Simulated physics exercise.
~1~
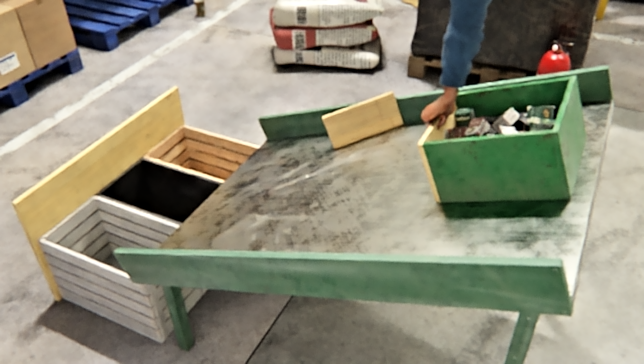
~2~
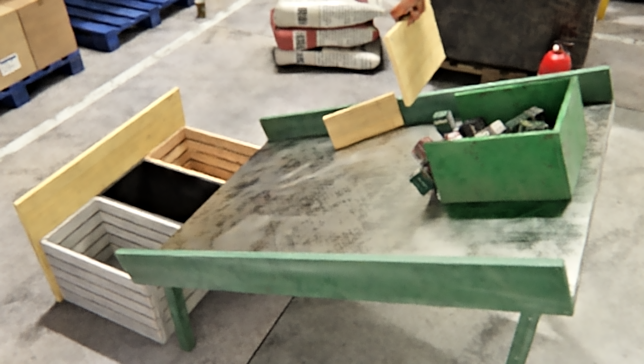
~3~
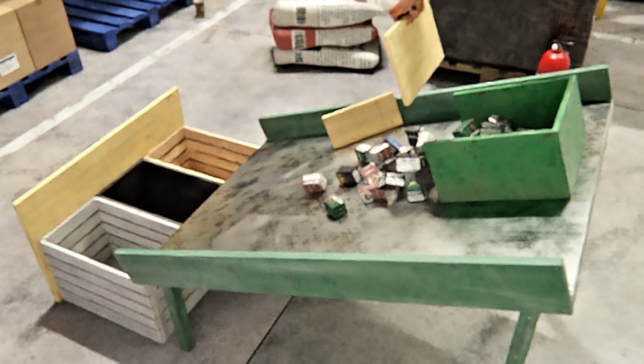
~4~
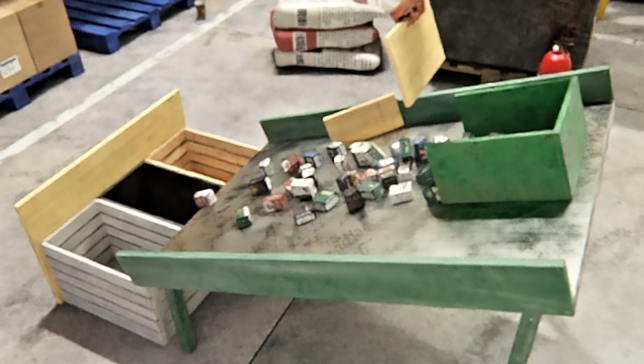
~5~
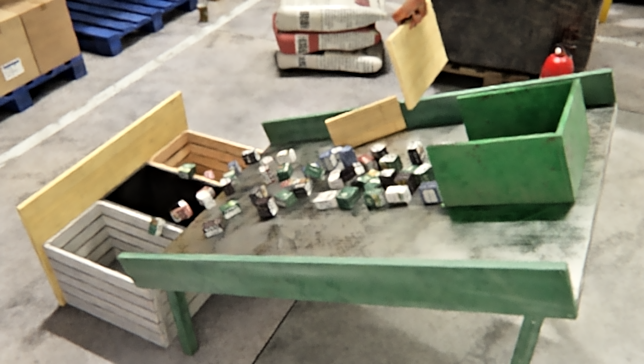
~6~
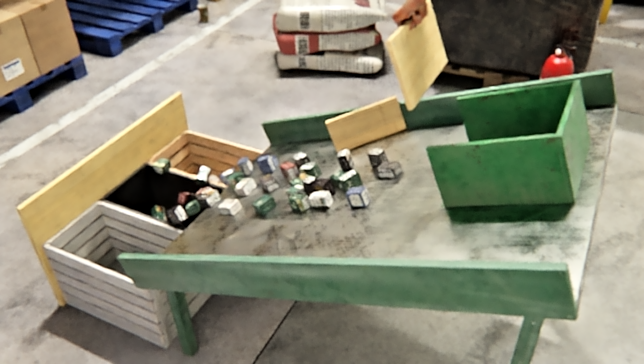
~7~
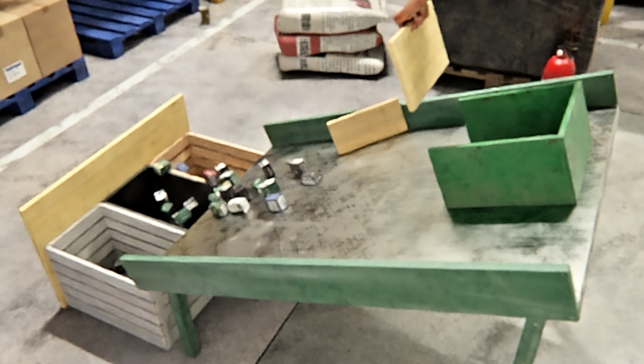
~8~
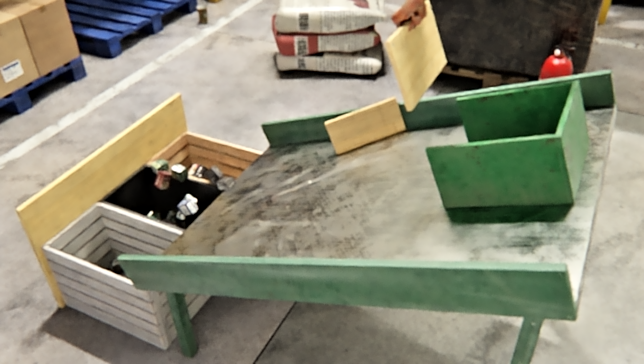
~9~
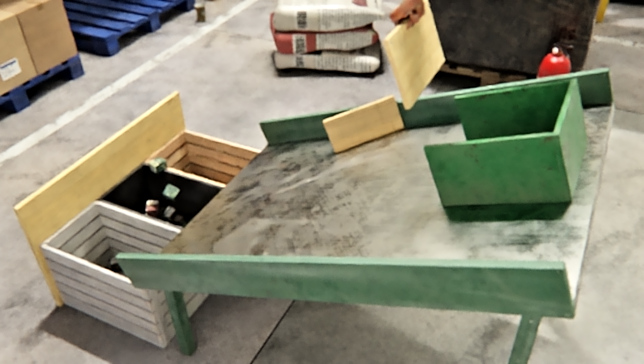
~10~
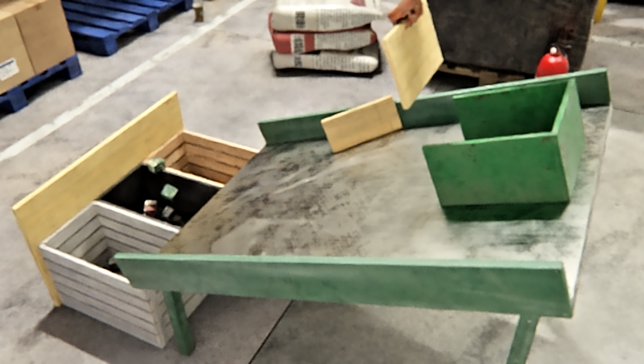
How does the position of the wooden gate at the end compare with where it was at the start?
At the start the gate stands across the open left side of the green pen. At the end it is held up by a hand, clear of the pen, above the far edge of the table and slightly further left.
